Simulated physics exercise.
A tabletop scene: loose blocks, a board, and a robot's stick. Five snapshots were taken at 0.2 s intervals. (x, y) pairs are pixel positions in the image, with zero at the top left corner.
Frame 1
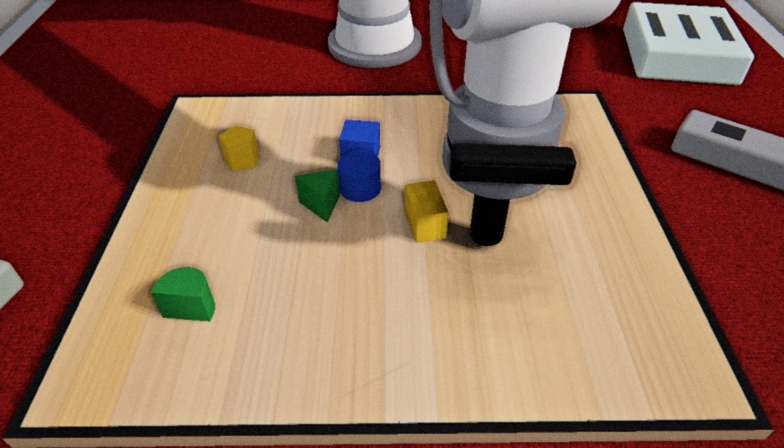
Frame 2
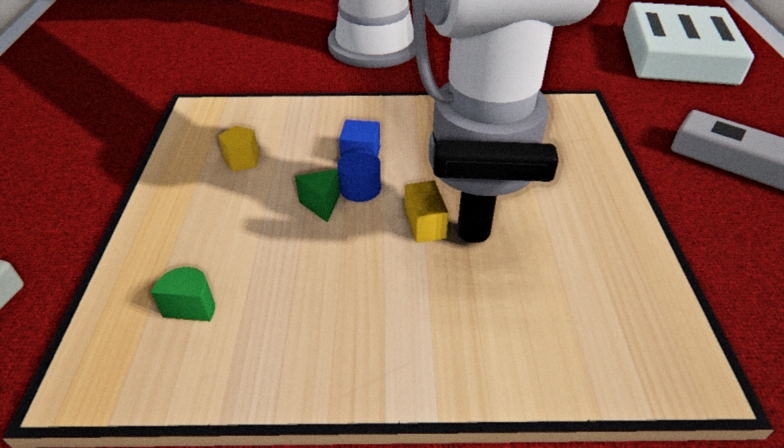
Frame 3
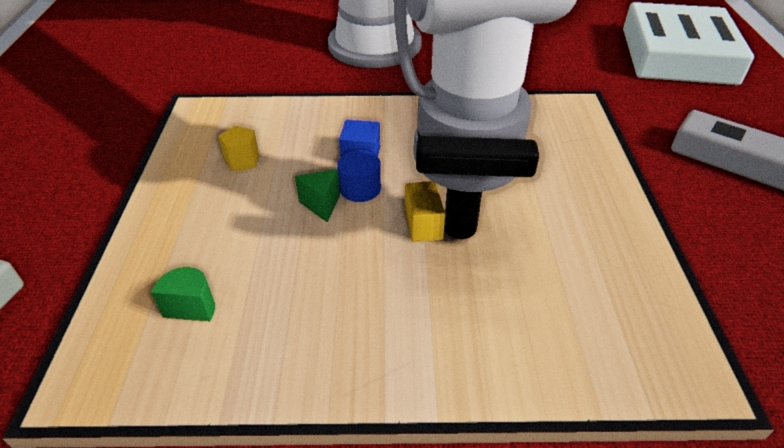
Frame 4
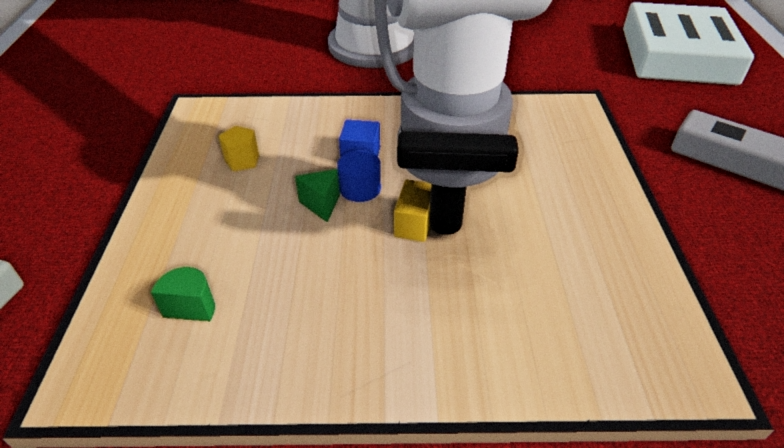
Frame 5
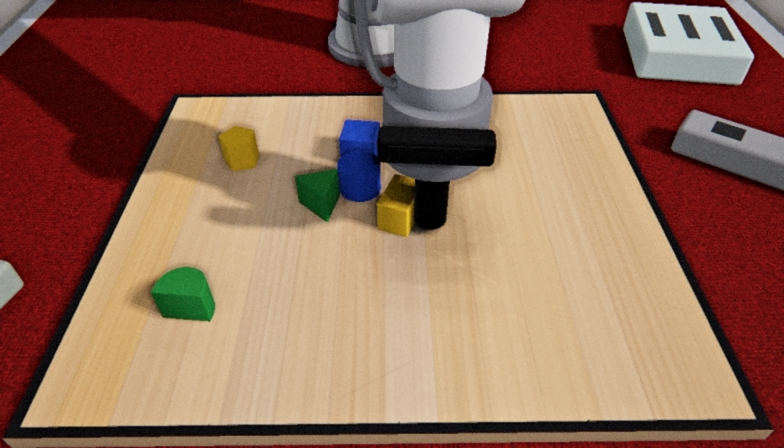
A robot arm's black stick slides left across a pale wooden board on a red surface, seen from above at a slant by a still camera. Near the middle lie a blue cylinder against a blue block and a green triangle, with a yellow pentagon farther left and a rounded green block at lower left. The stick reaches the yellow oblong block and pushes it leftward toward the cylinder, while the other blocks stay still.
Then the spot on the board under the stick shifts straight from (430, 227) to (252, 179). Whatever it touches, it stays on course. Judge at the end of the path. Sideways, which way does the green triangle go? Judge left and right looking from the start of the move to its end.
It is displaced to the left.
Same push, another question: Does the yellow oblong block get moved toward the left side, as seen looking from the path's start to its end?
Going by the path, no.
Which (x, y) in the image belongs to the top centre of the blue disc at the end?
Its top middle will sit at (315, 126).
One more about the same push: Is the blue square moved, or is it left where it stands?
Answer: Moved.
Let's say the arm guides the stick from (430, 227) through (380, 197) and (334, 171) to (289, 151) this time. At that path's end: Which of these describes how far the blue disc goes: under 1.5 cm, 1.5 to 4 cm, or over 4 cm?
My prediction: Over 4 cm.
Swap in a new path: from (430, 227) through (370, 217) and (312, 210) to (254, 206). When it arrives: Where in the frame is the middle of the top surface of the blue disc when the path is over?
When the path ends, it will be at (338, 143).
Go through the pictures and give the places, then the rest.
In the first picture, stick tip (486, 235); block tops, green triangle (319, 180); blue disc (359, 162); blue square (360, 130); yellow oblong block (426, 197).
In the second picture, stick (474, 231); blocks unchanged.
In the third picture, stick (460, 228); blocks unchanged.
In the fourth picture, stick (446, 224); yellow oblong block (415, 196).
In the fifth picture, stick (430, 219); green triangle (319, 180); blue disc (359, 162); blue square (360, 130); yellow oblong block (401, 191).
What follows on the original path. One third of the way, stick (366, 202); green triangle (308, 178), turned 40° anticlockwise; blue disc (335, 147); blue square (358, 127), turned 15° clockwise; yellow oblong block (345, 168), turned 40° clockwise.
Two thirds of the way, stick (306, 186); green triangle (281, 182), turned 55° anticlockwise; blue disc (315, 128); blue square (359, 124), turned 40° clockwise; yellow oblong block (308, 149), turned 75° clockwise.
At the end, stick (250, 171); green triangle (275, 183), turned 75° anticlockwise; blue disc (315, 126); blue square (359, 124), turned 40° clockwise; yellow oblong block (303, 146), turned 90° clockwise.
